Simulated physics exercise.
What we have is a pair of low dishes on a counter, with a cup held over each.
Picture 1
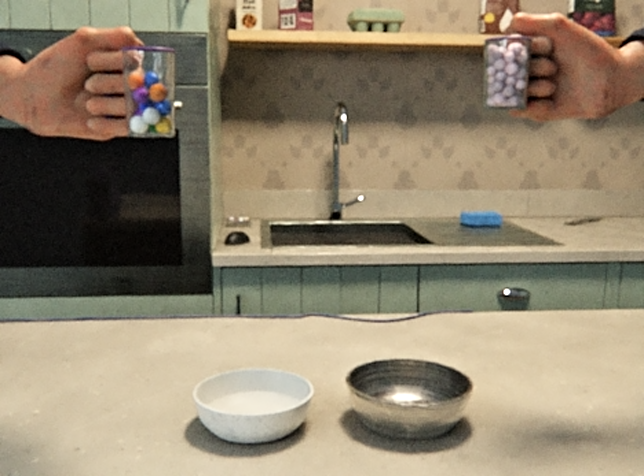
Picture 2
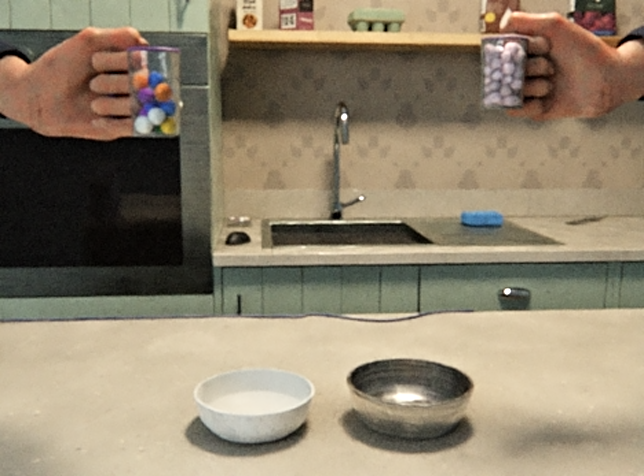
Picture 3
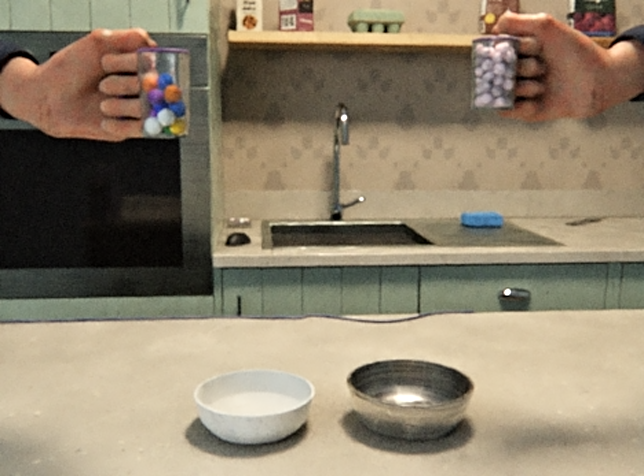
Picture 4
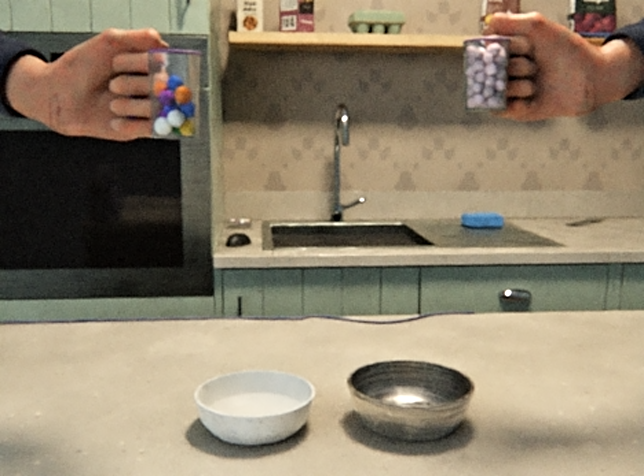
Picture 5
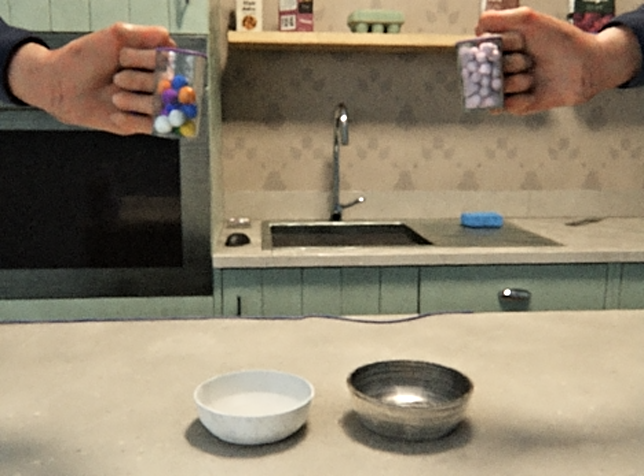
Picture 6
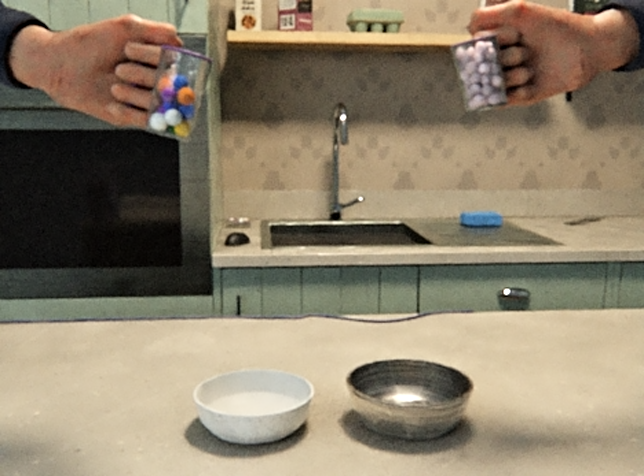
Two hands reach in from the left and right edges of a kitchen, seen level from across a pale counter, with a sink, tap and blue sponge behind. The left hand holds a clear cup of multicoloured balls, the right one pale lilac balls, high above a white bowl and a metallic bowl. Both cups move slightly inward, then tilt a little, while the camera stays still.
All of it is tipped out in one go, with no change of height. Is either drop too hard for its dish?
On the left the dish cannot keep them all in, on the right it cannot keep them all in.
Then, 0.47 s after the last picture, left, all still in the cup; right, all still in the cup.
Then, 0.98 s after the last picture, left, all still in the cup; right, nearly all still in the cup, a stray few in the dish, a small part in the air.
Then, 1.57 s after the last picture, left, about a third in the dish, a small part outside the dish, about half in the air; right, about half in the dish, a small part outside the dish, about half in the air.
By the end, left, about half in the dish, about half outside the dish; right, about two thirds in the dish, about a third outside the dish.
